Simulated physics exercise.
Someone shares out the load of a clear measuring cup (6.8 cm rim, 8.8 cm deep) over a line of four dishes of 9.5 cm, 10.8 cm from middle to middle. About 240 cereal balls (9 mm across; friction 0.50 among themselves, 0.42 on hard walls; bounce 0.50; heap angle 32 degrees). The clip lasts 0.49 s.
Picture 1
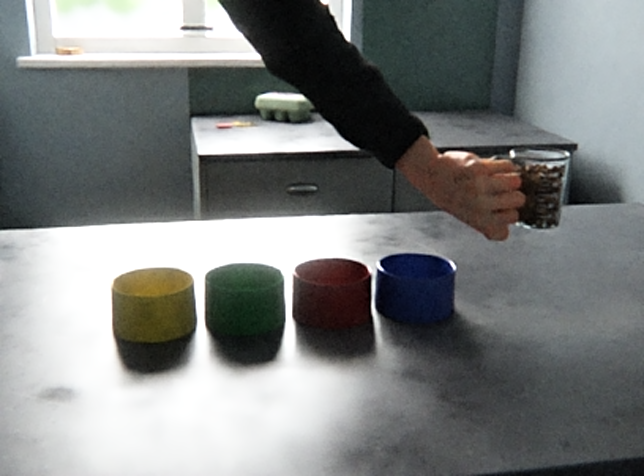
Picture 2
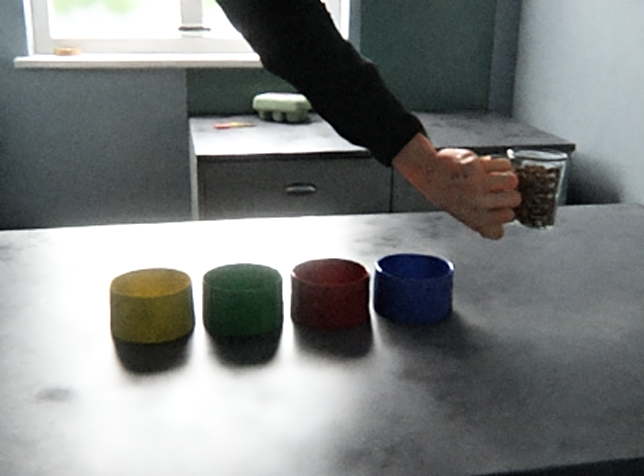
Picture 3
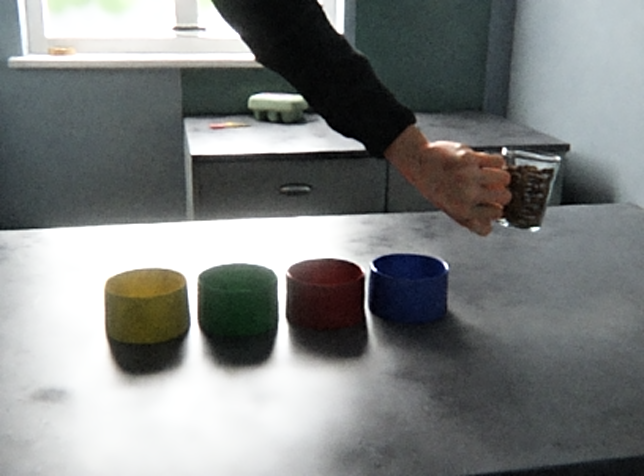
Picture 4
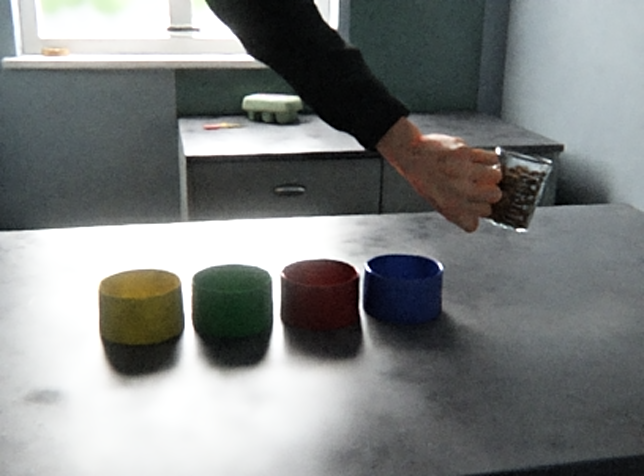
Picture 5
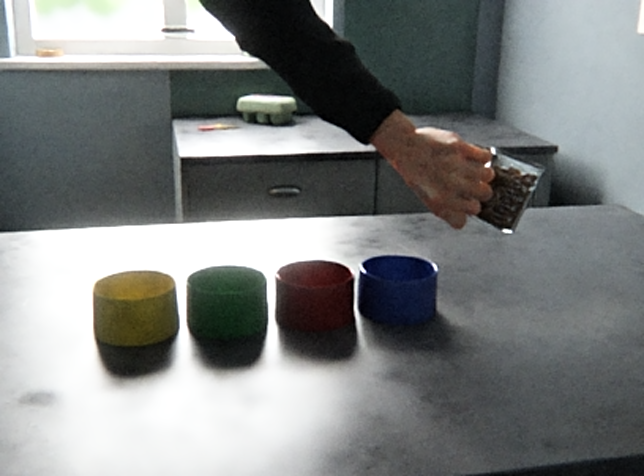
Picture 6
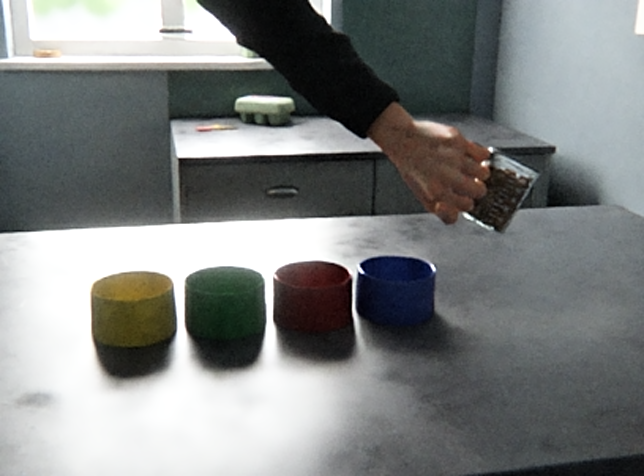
A clear measuring cup of brown cereal balls, held upright by a hand in a dark sleeve, starts to the right of and above a row of yellow, green, red and blue dishes. It shifts slightly left and gradually tilts to the right, the pieces still inside it.
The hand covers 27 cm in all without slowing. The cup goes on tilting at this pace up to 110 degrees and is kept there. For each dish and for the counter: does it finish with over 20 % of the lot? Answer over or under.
Red: Under, blue: Under, green: Under, yellow: Under, counter: Over.
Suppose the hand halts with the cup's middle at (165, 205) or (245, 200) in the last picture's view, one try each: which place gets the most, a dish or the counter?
The winner: Counter, then counter.
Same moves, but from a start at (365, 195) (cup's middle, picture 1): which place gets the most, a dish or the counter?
Most goes to: Red.
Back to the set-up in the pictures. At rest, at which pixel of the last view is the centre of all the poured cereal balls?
Near (475, 300).
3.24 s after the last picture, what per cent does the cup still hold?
Some 0 per cent of the load.
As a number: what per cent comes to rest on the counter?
Roughly 100 per cent.
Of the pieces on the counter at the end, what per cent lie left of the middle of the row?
Some 0 per cent.
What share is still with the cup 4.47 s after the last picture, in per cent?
About 0 per cent.
Then, 1.94 s after the last picture, tilt 110 degrees; cup holds 15 %.
Then, 3.24 s after the last picture, tilt 110 degrees; cup holds 0 %.
Then, 4.47 s after the last picture, tilt 110 degrees; cup holds 0 %.
In the end, red 0 %, blue 0 %, green 0 %, yellow 0 %, counter 100 %.
